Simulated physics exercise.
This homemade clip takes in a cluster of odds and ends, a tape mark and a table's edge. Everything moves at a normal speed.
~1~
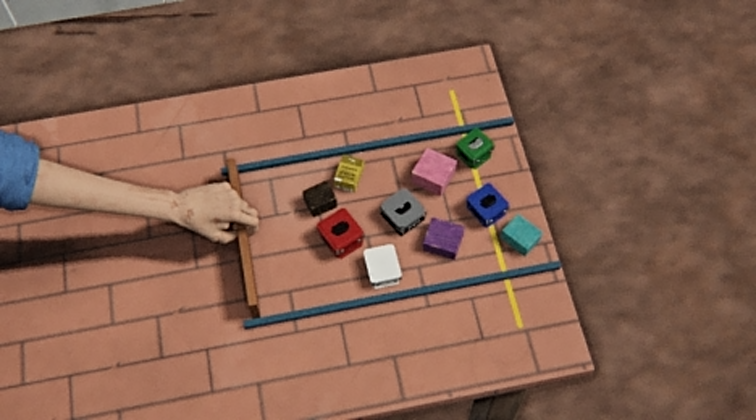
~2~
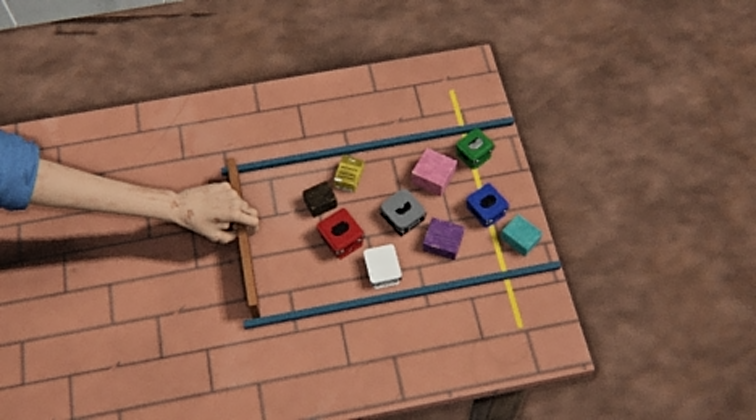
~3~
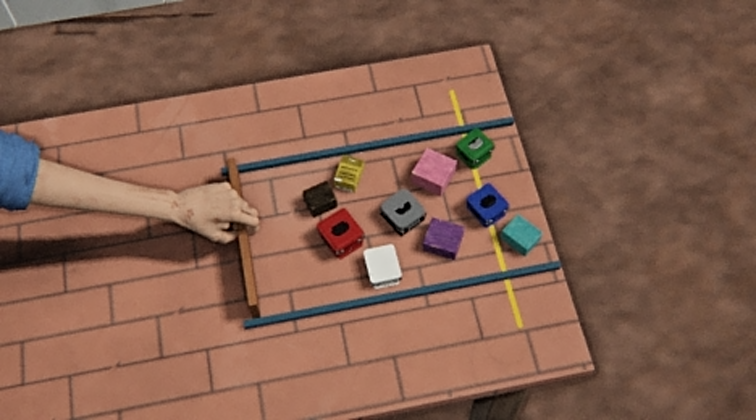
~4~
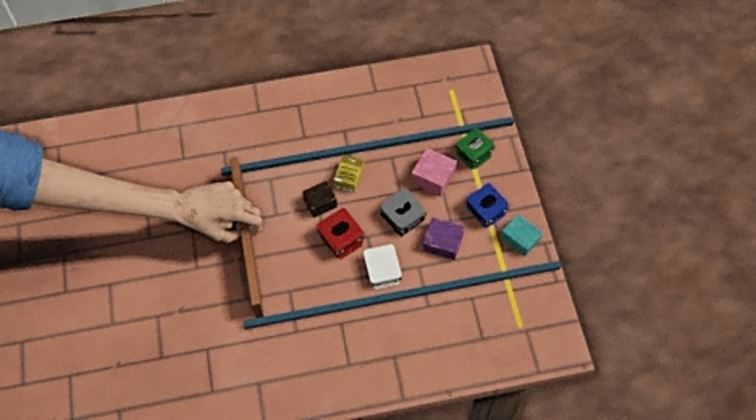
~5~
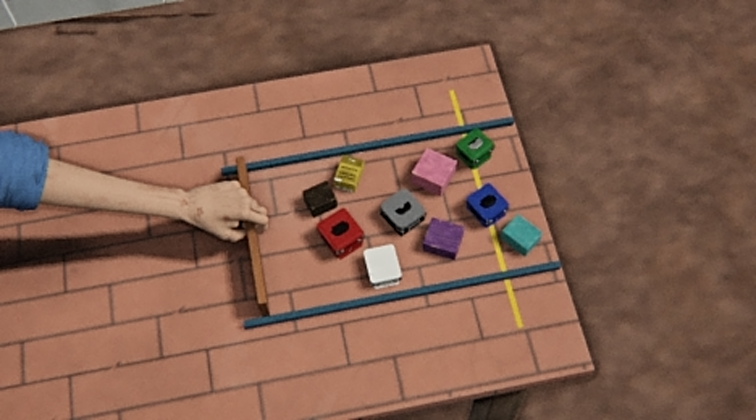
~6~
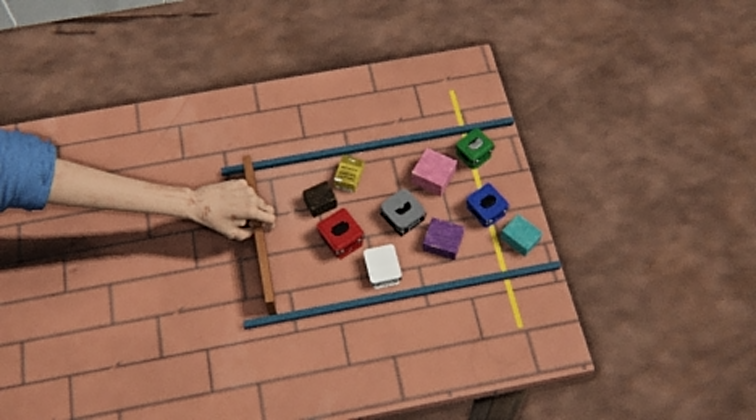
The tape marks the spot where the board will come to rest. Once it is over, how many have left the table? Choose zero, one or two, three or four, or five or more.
Three or four of them have left the table.
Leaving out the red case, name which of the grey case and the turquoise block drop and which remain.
Well, the grey case is still there while the turquoise block goes off the edge.
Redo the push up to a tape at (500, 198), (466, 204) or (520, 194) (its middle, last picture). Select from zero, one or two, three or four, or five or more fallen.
Going through the three places in order, the answers are five or over; just one or two; more than four.
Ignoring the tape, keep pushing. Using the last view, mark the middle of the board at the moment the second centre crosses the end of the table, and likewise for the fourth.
First about (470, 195), next about (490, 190).
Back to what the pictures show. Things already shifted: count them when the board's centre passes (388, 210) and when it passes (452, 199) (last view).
Tally: First 7; then 10.
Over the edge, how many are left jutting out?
You'd get 3.
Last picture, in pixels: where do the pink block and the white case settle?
The pink block stops around (515, 140); the white case around (513, 244).
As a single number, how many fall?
That totals 3.
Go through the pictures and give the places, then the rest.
The first picture shows turquoise block (522, 235); green case (475, 149); blue case (487, 206); board (243, 237); tape (484, 201).
The second picture shows green case (475, 150); red case (341, 234).
The third picture shows blue case (487, 206); purple block (443, 239).
The fourth picture shows turquoise block (522, 235); board (246, 236).
The fifth picture shows green case (475, 150); yellow box (349, 174).
The sixth picture shows turquoise block (522, 235); green case (475, 150); blue case (487, 206); board (260, 234); tape (484, 201).
A little later, none off yet; turquoise block at rest near (522, 235); green case at rest near (475, 150); blue case at rest near (487, 206).
When it is over, the number that fall off is three or four; down, blue case, green case and turquoise block.
